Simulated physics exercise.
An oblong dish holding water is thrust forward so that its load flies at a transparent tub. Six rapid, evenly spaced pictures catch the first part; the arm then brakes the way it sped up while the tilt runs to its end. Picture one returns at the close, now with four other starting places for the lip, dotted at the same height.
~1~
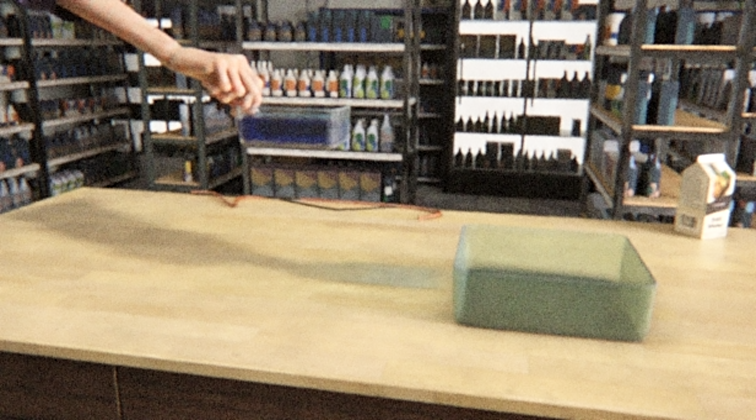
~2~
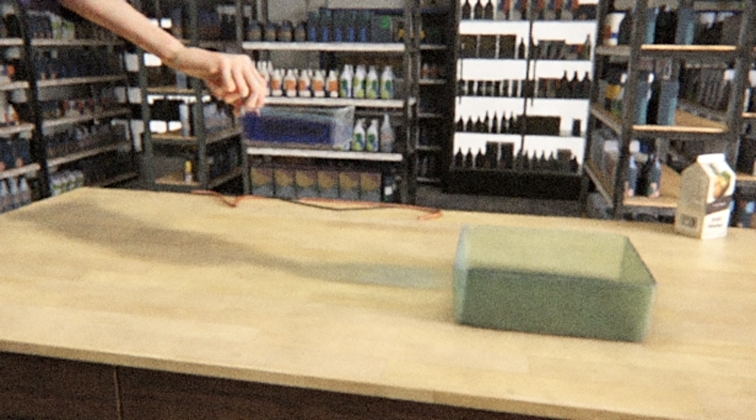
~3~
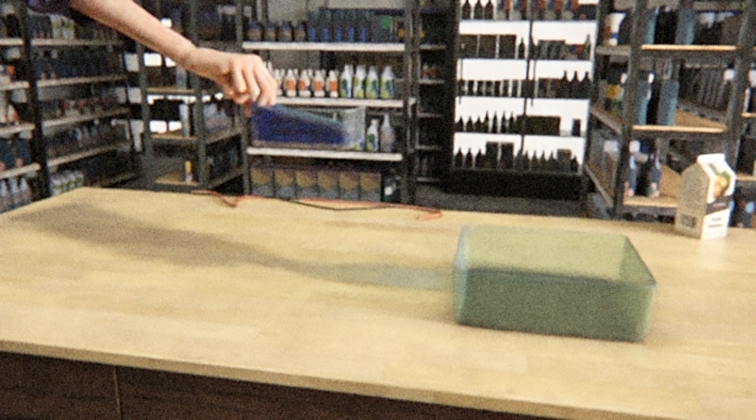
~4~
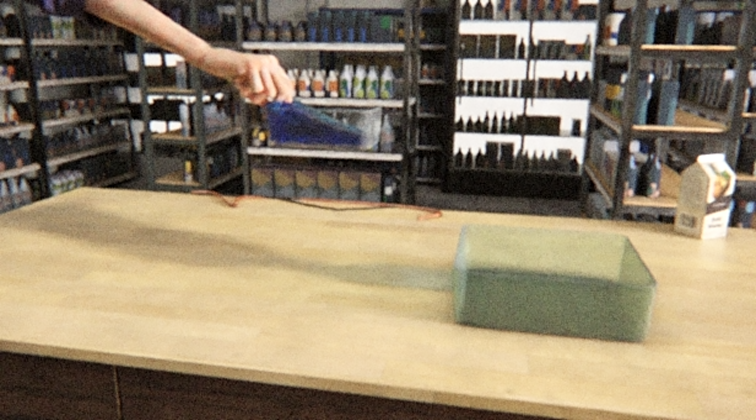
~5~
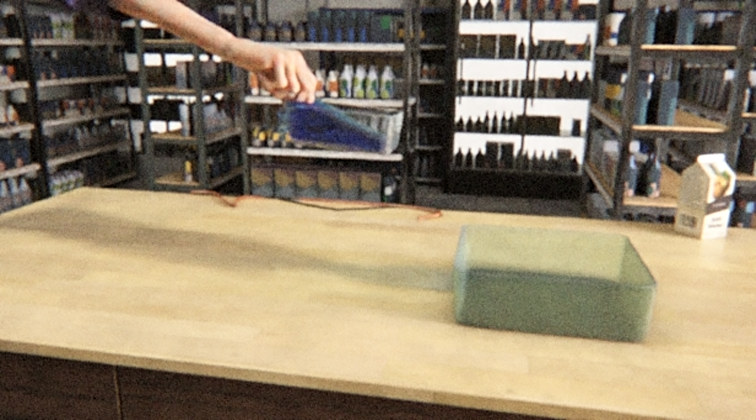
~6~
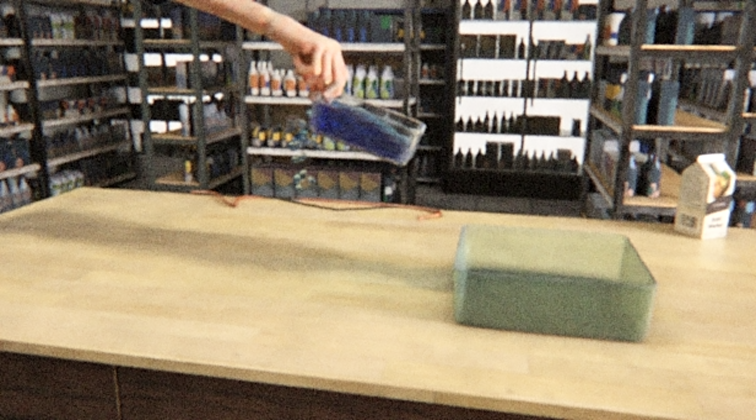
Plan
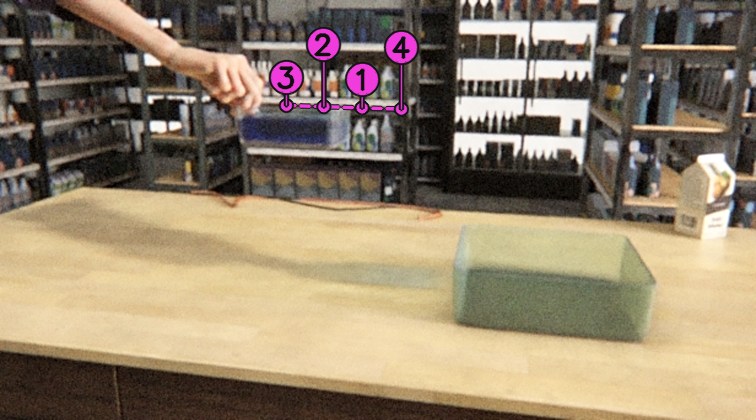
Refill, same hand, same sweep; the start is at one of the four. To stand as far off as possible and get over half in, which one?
3.
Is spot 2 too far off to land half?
No, that is safe.
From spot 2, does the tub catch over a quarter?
Yes, it does.
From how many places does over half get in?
All four.
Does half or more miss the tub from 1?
No, not at all.
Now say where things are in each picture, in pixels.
Upright, lip at (343, 107); tub from (453, 321) to (647, 340); nothing has left yet, in the first frame.
Upright, lip at (347, 107); nothing has left yet, in the second frame.
Upright, lip at (358, 107); water is over the rim, down to (266, 104), in the third frame.
Upright, lip at (375, 108); water is over the rim, down to (272, 110), in the fourth frame.
Tipped about 5°, lip at (398, 113); water is over the rim, down to (288, 136), in the fifth frame.
Tipped about 19°, lip at (421, 127); water is over the rim, down to (304, 185), in the sixth frame.
On the marked copy, 1 at (362, 107); 2 at (323, 106); 3 at (286, 105); 4 at (401, 109).
Choosing 1, about 76 % lands in the tub, 11 % falls short and 13 % goes beside or beyond.
Choosing 2, about 67 % lands in the tub, 19 % falls short and 14 % goes beside or beyond.
Choosing 3, about 62 % lands in the tub, 25 % falls short and 12 % goes beside or beyond.
Choosing 4, about 82 % lands in the tub, 8 % falls short and 10 % goes beside or beyond.
